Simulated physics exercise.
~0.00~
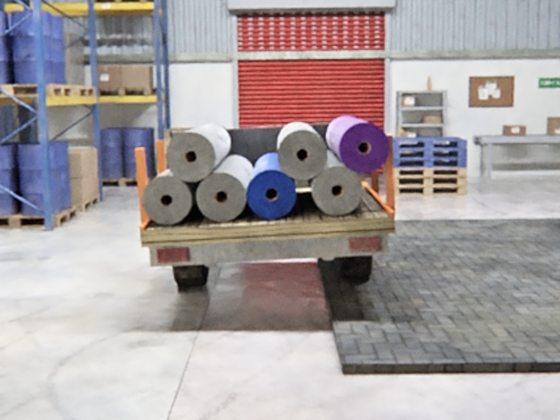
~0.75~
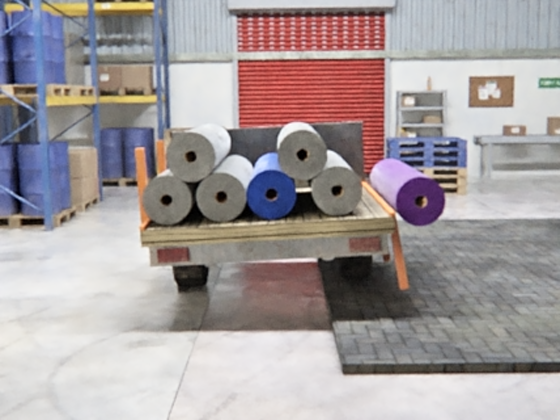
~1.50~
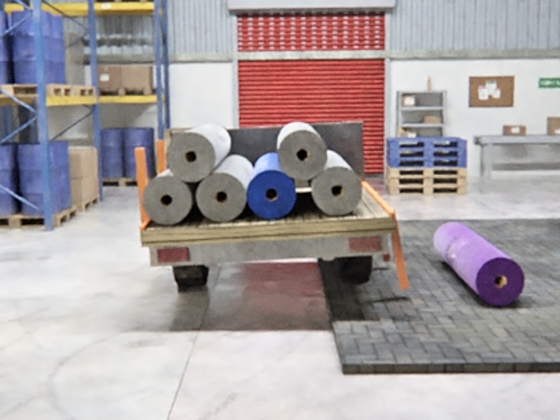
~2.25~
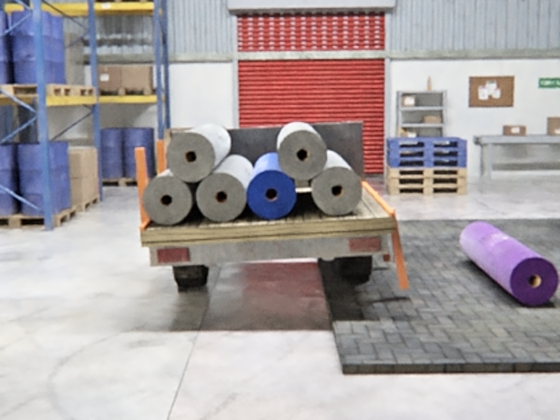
A purple roll lies at the upper right of a stack of mostly grey-ended rolls, with a blue one in the bottom row, on a low trailer seen from behind in a warehouse. Orange posts hold both sides, with blue racking to the left, a red shutter behind and dark paving to the right. The right-hand posts swing outward and down while the left ones stay up. The purple roll drops off the right side, lands on the paving and rolls farther right. It ends on the ground near the right edge of the view, while the blue roll and the others remain aboard.
